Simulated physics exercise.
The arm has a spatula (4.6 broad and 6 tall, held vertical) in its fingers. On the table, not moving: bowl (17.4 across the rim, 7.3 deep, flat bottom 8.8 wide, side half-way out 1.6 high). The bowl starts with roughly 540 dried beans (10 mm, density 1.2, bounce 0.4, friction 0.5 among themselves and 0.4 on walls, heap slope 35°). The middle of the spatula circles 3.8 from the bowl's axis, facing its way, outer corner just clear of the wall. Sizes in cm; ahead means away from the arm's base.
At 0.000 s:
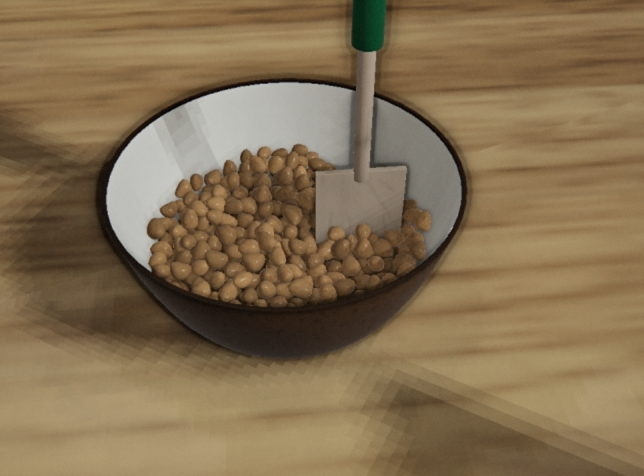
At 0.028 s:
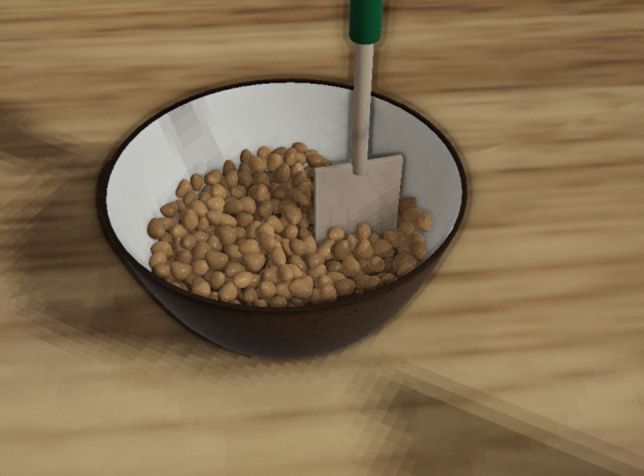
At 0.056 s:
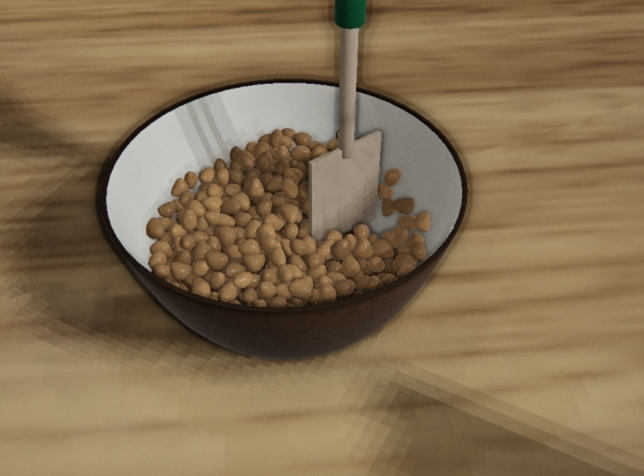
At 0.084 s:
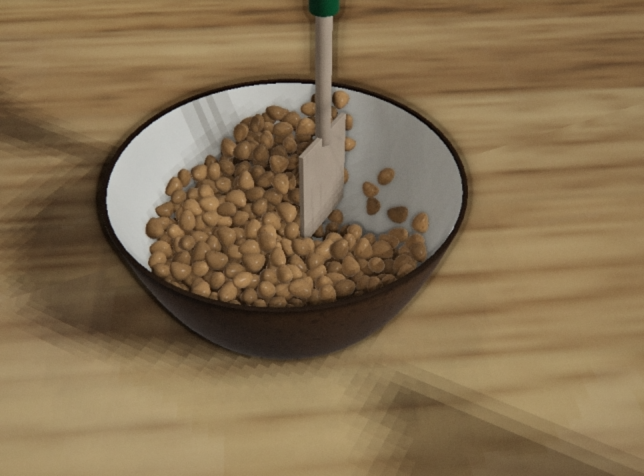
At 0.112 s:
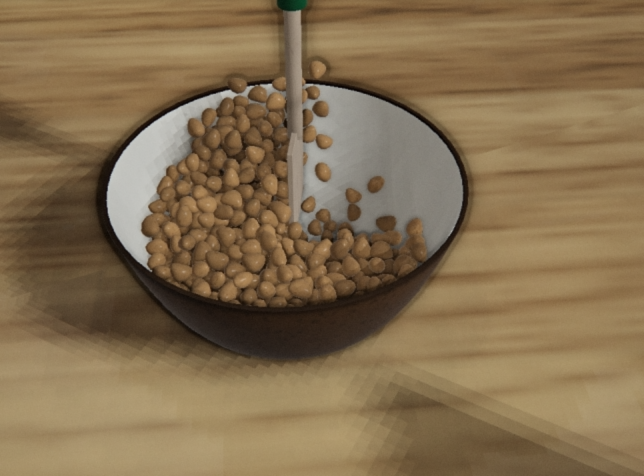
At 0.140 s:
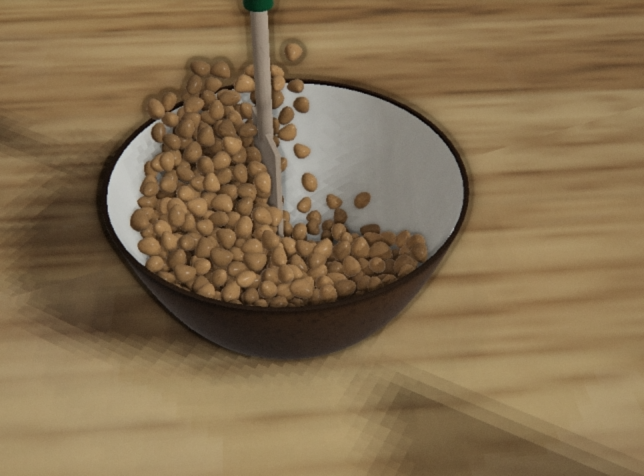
On a wooden table, a green-handled spatula sweeps leftward through a bowl, piling brown beans high.
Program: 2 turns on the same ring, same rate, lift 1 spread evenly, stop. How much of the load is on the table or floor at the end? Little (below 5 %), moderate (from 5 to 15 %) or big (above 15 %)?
A big share, above 15 %, ends on the table or floor.
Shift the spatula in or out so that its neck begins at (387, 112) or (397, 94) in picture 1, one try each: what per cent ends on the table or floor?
Some 20 and 0 per cent.
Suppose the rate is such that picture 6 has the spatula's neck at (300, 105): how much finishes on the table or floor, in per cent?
About 15 per cent.
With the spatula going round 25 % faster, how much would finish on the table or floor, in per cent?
In that case some 40 per cent.
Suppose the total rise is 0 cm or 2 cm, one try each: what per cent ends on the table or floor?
Some 35 and 25 per cent.
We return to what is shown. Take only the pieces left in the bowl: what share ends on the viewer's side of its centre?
Roughly 40 per cent.
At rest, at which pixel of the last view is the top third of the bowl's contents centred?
Near (346, 202).
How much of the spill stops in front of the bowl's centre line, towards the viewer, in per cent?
Roughly 60 per cent.
After 0.42 s, 343° round, highest piece 12 above the table; 450 in the bowl, 60 on the table or floor, 35 in flight or on the tool.
After 0.69 s, 223° round, highest piece 9 above the table; 395 in the bowl, 141 on the table or floor, 9 in flight or on the tool.
After 1.03 s, 0° round, highest piece 7 above the table; 380 in the bowl, 165 on the table or floor.
After 1.73 s, 0° round, highest piece 6 above the table; 380 in the bowl, 165 on the table or floor.
At rest, 380 in the bowl, 165 on the table or floor. That is 30 % on the table or floor.
